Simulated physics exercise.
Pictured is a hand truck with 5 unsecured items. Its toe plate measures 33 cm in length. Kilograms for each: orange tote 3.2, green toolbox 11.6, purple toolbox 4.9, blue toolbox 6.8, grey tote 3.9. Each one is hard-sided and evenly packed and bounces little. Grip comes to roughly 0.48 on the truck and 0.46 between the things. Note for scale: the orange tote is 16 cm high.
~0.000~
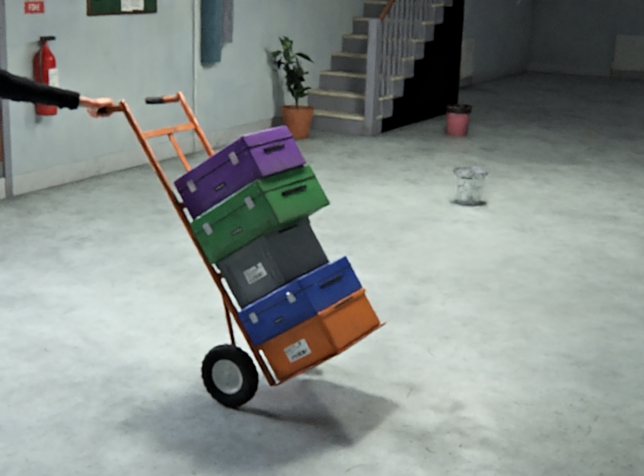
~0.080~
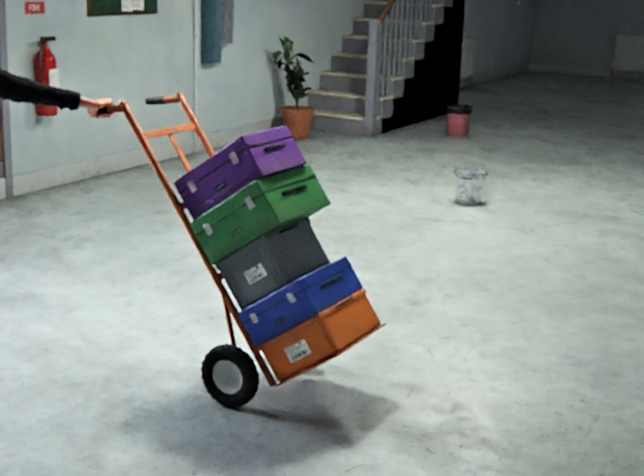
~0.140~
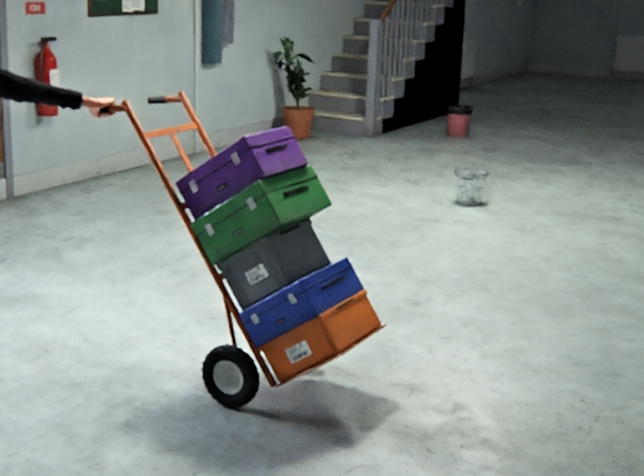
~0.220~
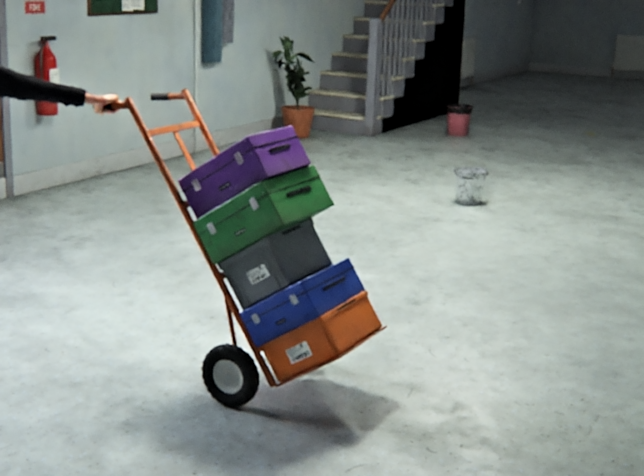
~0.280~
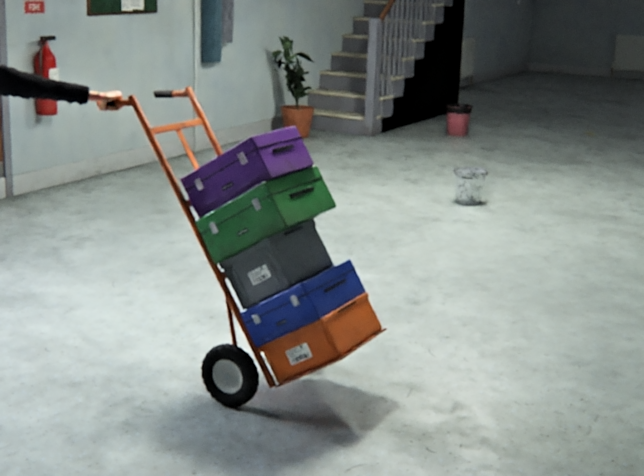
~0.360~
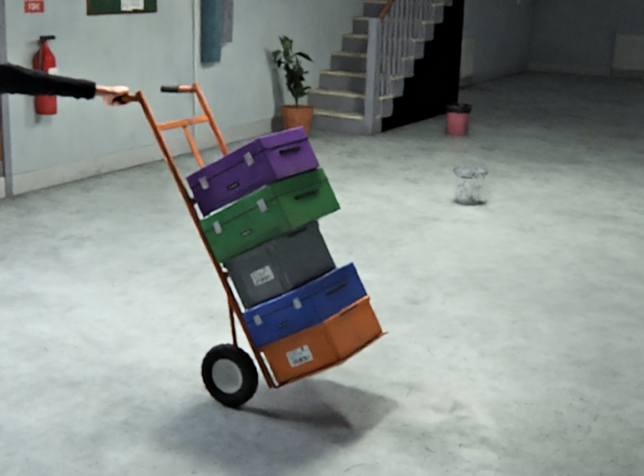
An orange hand truck stacked with five colourful boxes, purple at the top and orange at the bottom, leaned back, then tilted slightly more upright as a hand on its handle moved a little right.
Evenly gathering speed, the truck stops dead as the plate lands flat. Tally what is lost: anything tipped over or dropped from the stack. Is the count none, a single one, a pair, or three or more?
The count is three or more.
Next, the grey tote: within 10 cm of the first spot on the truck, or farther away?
The grey tote moves off its spot.
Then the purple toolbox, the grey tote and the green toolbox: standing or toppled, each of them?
Well, the purple toolbox tumbles down, the grey tote tumbles down, and the green toolbox tumbles down.
By 0.96 s, truck upright; green toolbox rocked 4° off its seat near (343, 249); purple toolbox rocked 4° off its seat; grey tote rocked 4° off its seat.
By 1.36 s, truck upright; green toolbox rocked 29° off its seat near (374, 256); purple toolbox rocked 29° off its seat; grey tote rocked 29° off its seat.
By 1.56 s, truck upright; purple toolbox now dropped from the stack; green toolbox rocked 55° off its seat near (404, 279); grey tote rocked 55° off its seat.
By 1.76 s, truck upright; green toolbox now dropped from the stack; grey tote on its side.
When it is over (2.2 s), dropped from the stack, green toolbox and purple toolbox; lying over on the truck, grey tote; the other 2 within 10 cm of the start. In the last view, orange tote near (327, 378), green toolbox near (442, 379).
